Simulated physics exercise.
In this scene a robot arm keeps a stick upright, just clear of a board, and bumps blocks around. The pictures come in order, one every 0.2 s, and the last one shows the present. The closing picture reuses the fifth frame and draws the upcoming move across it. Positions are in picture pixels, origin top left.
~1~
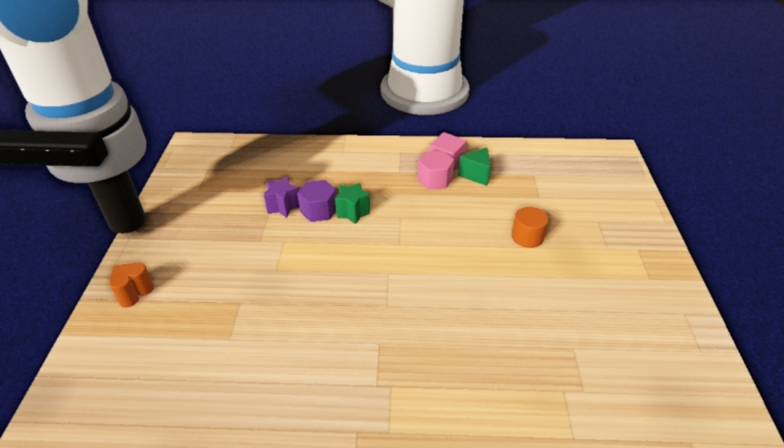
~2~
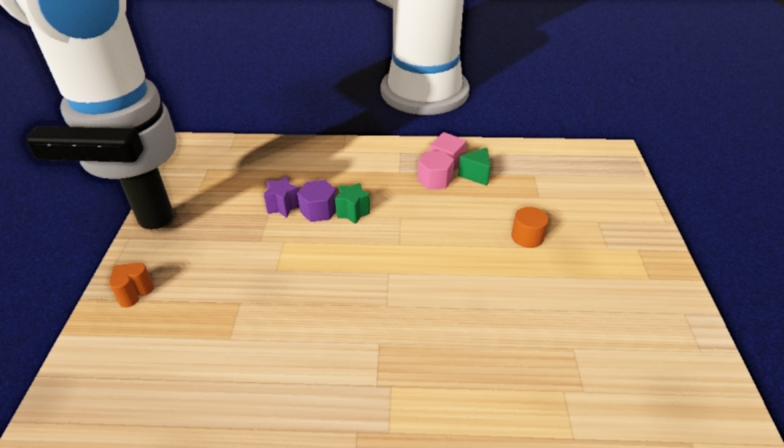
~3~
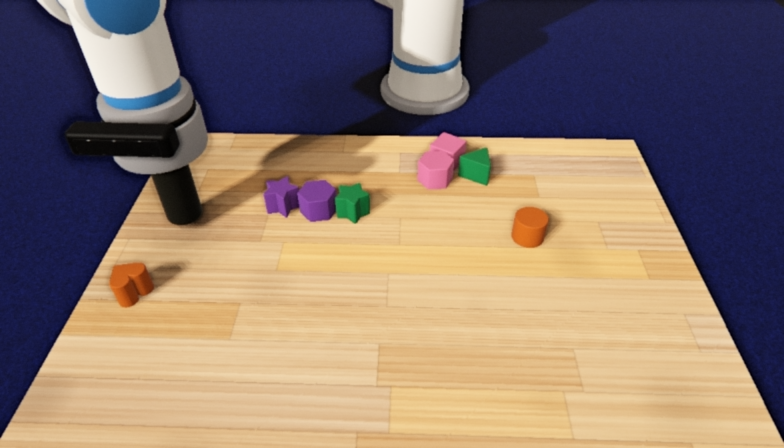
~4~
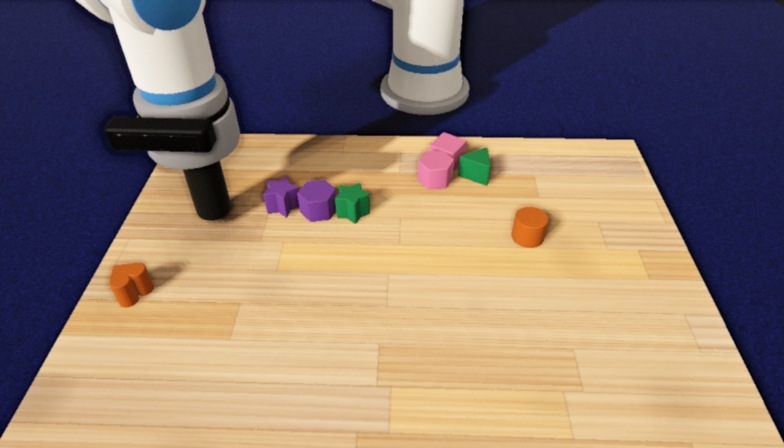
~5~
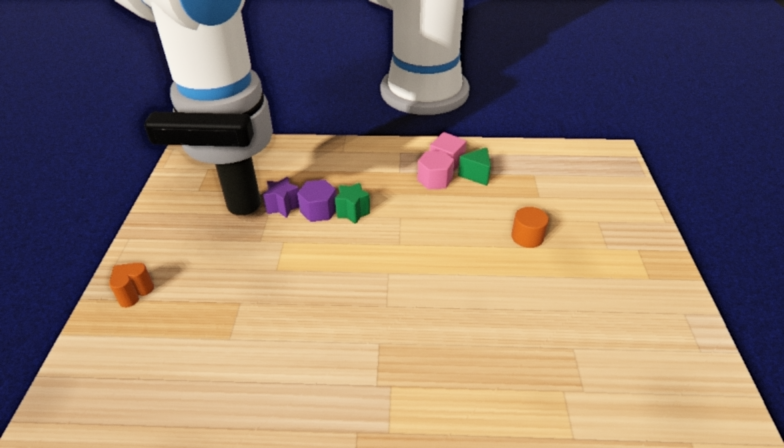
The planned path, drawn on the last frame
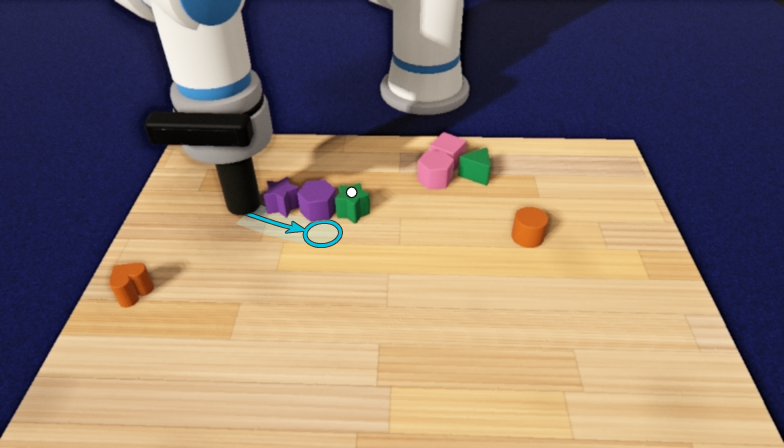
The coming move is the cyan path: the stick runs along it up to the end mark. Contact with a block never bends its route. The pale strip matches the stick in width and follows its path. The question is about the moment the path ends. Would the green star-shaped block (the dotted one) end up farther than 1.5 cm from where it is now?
It seems not.
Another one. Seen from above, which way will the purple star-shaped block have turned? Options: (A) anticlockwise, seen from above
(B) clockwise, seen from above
Letter A.
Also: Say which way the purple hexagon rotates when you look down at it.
Looking down, it rotates clockwise.
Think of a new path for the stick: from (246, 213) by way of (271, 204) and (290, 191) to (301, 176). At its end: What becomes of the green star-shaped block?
Moved off its spot.
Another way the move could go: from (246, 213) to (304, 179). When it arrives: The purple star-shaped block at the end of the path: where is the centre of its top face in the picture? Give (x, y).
I think it will end close to (319, 171).
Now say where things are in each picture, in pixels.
Tip of the stick (129, 223), middles of tops, purple star-shaped block (280, 187), purple hexagon (317, 190), green star-shaped block (352, 192), in the first picture.
Stick (157, 219), nothing pushed, in the second picture.
Stick (185, 215), nothing pushed, in the third picture.
Stick (215, 211), nothing pushed, in the fourth picture.
Stick (244, 206), purple star-shaped block (280, 187), purple hexagon (317, 190), green star-shaped block (352, 192), in the fifth picture.
The line goes from (246, 213) through (282, 225) to (323, 233); the dot is on the green star-shaped block.
The first path, step by step. Halfway along, stick (281, 218); purple star-shaped block (292, 187), turned 70° anticlockwise; purple hexagon (328, 185), turned 15° clockwise; green star-shaped block (357, 192), turned 20° clockwise.
At the end, stick (322, 226); purple star-shaped block (293, 187), turned 85° anticlockwise; purple hexagon (329, 185), turned 20° clockwise; green star-shaped block (357, 192), turned 20° clockwise.
